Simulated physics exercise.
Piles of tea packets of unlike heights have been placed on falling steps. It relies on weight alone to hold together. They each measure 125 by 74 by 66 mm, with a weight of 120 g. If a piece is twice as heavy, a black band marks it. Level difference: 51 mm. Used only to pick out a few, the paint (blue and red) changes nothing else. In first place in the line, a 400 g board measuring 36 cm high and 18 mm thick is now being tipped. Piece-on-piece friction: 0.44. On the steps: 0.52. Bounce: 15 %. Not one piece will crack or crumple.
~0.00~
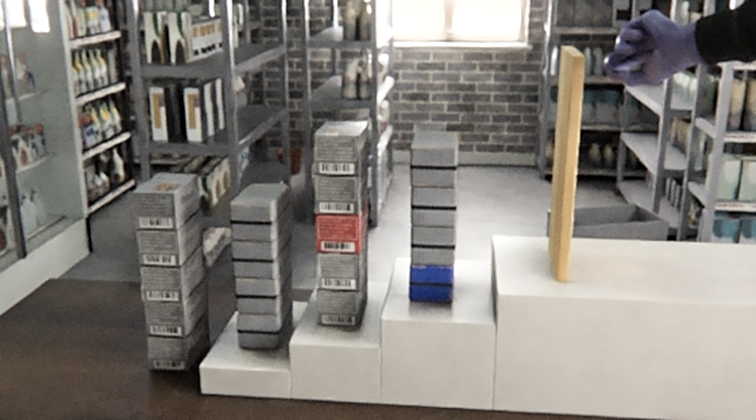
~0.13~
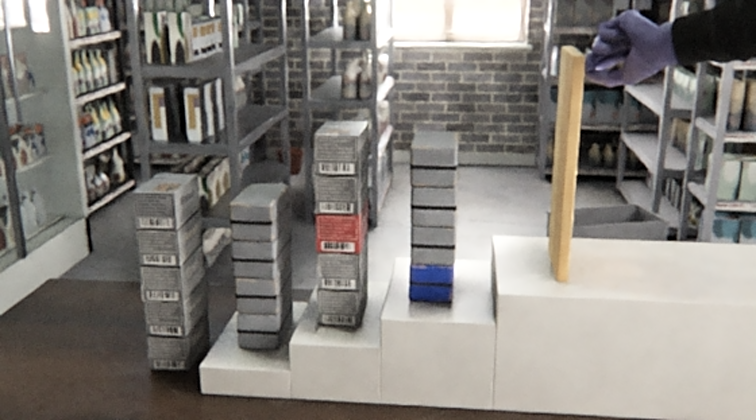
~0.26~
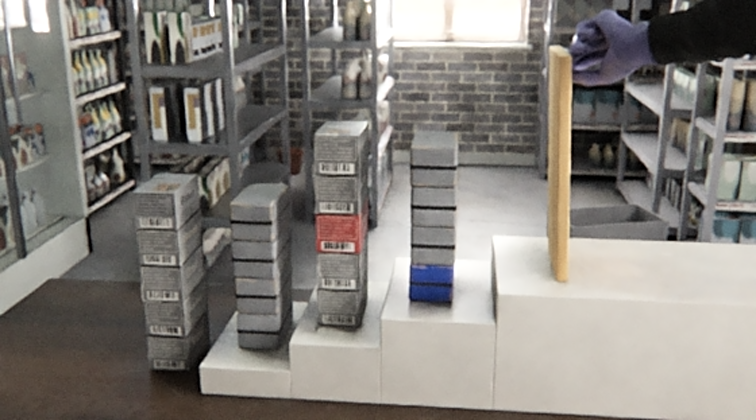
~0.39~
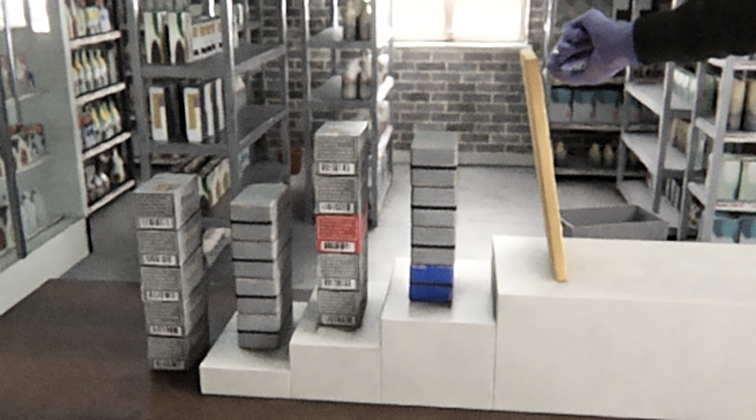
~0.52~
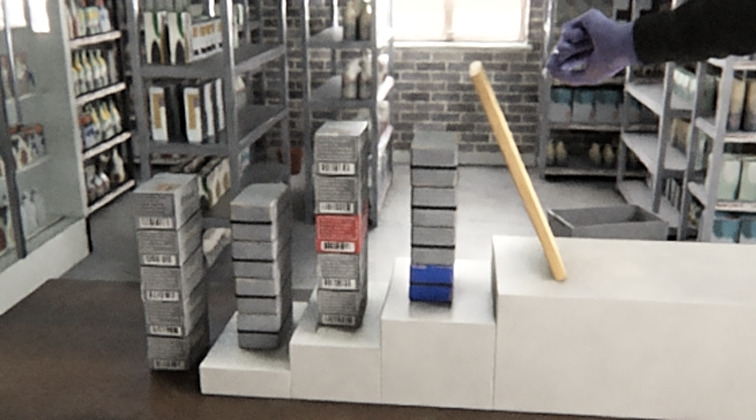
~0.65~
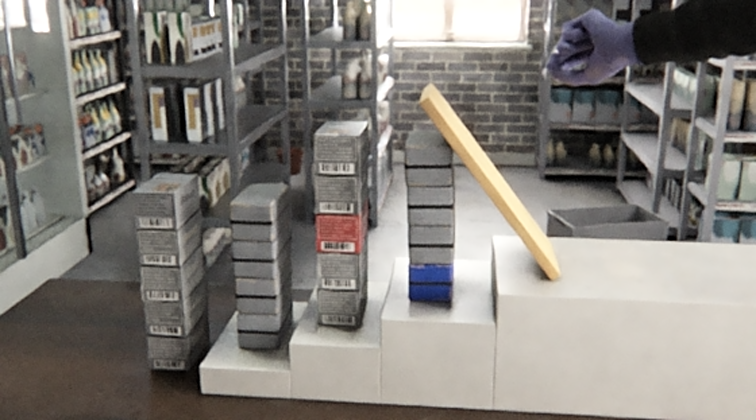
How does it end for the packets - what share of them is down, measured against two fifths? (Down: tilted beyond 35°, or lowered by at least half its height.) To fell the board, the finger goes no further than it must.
Below two fifths.
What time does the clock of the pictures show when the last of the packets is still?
It all settles by about 1.0 s.
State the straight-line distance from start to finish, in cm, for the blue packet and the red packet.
The blue one ends 0 cm from its start and the red one 0 cm.
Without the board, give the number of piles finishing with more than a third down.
Counted up, you get 0.
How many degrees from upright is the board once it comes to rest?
About 40° from upright.
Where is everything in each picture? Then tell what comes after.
In the first frame (each place is the centre of the face we see best), finger (619, 67) 50 mm short, board 0° from upright; red packet (337, 235); blue packet (431, 284); the others all in place.
The second frame shows finger (597, 67) 18 mm short, board 0° from upright; red packet (337, 235).
The third frame shows finger (576, 66) 15 mm in, board 3° from upright; red packet (337, 235); the others all in place.
The fourth frame shows finger (562, 66) 36 mm in, stopped, board 11° from upright; red packet (337, 235); the others all in place.
The fifth frame shows finger (562, 66) 36 mm in, stopped, board 25° from upright; red packet (337, 235); the others all in place.
The sixth frame shows finger (562, 66) 36 mm in, stopped, board 38° from upright; blue packet (430, 284); red packet (337, 235); 2 have shifted.
By 0.71 s, board 38° from upright; none of the 18 packets down, 2 disturbed.
By 0.86 s, board 38° from upright; none of the 18 packets down, 1 disturbed.
When it is over (1.4 s), board 38° from upright; none of the 18 packets down, 1 disturbed; blue packet unmoved; red packet unmoved. That is 0 per cent. In pixels of the last frame, middles, blue packet near (433, 270), red packet near (343, 223).
